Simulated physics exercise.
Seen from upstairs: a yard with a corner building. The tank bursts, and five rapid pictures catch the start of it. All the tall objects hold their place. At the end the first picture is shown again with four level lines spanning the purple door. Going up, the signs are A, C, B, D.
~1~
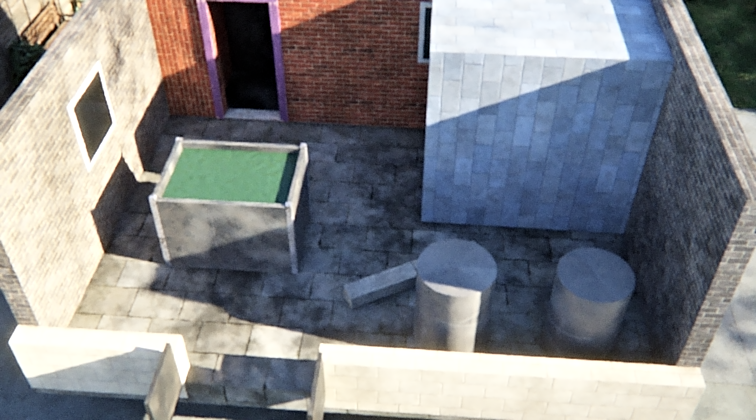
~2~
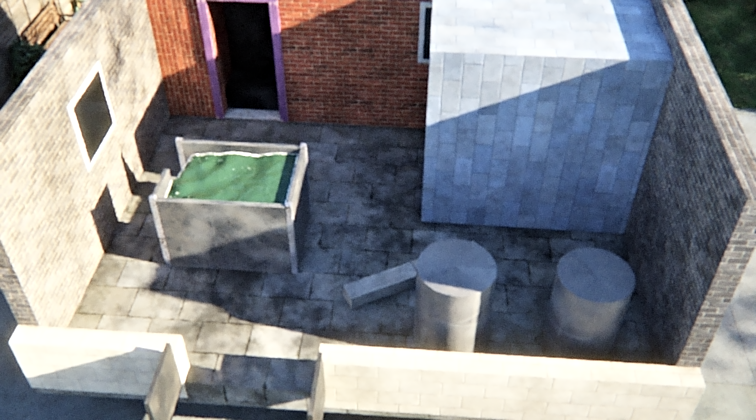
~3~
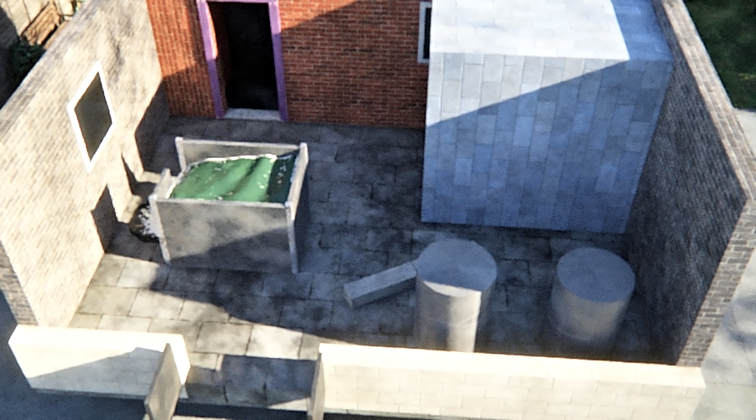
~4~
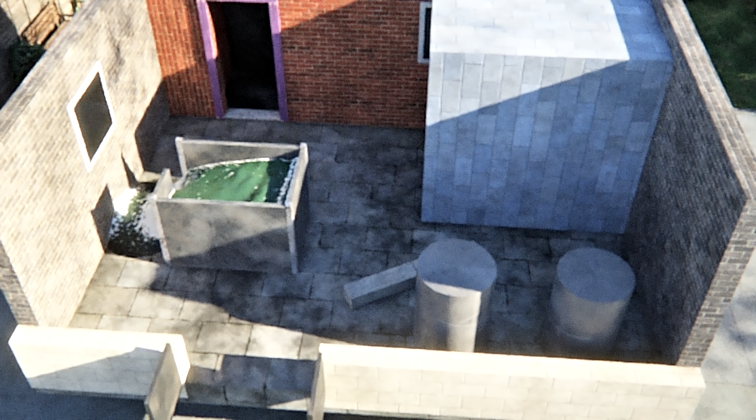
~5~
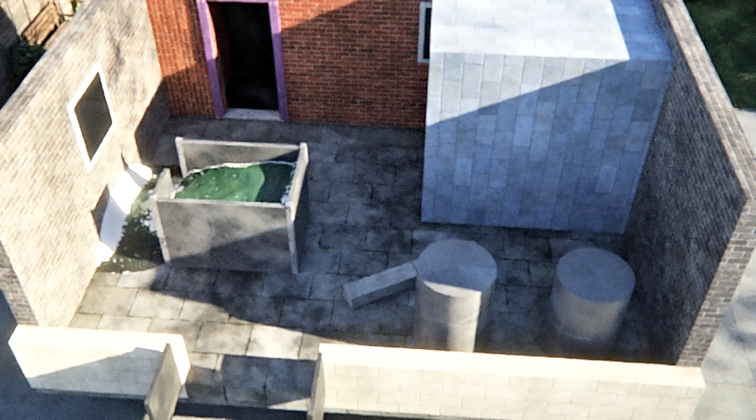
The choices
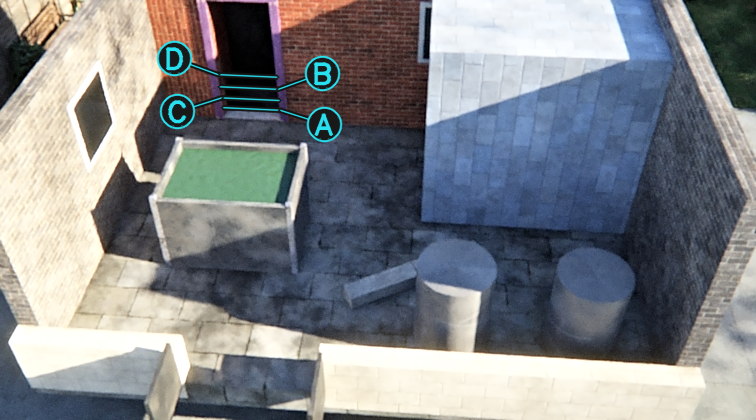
Green water sloshing in a raised tank, then pouring out its left side and spreading foamily along the yard's brick wall.
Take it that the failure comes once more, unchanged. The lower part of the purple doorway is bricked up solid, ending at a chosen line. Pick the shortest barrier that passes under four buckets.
Go for A.
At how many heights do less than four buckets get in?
All four.
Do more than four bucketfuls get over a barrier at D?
No.
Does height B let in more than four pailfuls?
No, not at all.
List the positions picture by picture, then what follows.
Water in the tank at rest, its middle at (232, 177); foot of the purple doorway at (253, 119); open gate at (250, 337), in the first frame.
Water covers 1 % of the ground, its front hidden from here, in the second frame.
Front seen at (135, 225), 2 % of the ground wet, in the third frame.
Front seen at (136, 187), 5 % of the ground wet, in the fourth frame.
Front seen at (146, 166), 7 % of the ground wet, in the fifth frame.
On the marked copy, A at (251, 108); B at (249, 88); C at (250, 99); D at (247, 75); from the bottom up A, C, B, D.
With A, a splash gets over, under a bucket.
With B, nothing gets over.
With C, nothing gets over.
With D, nothing gets over.
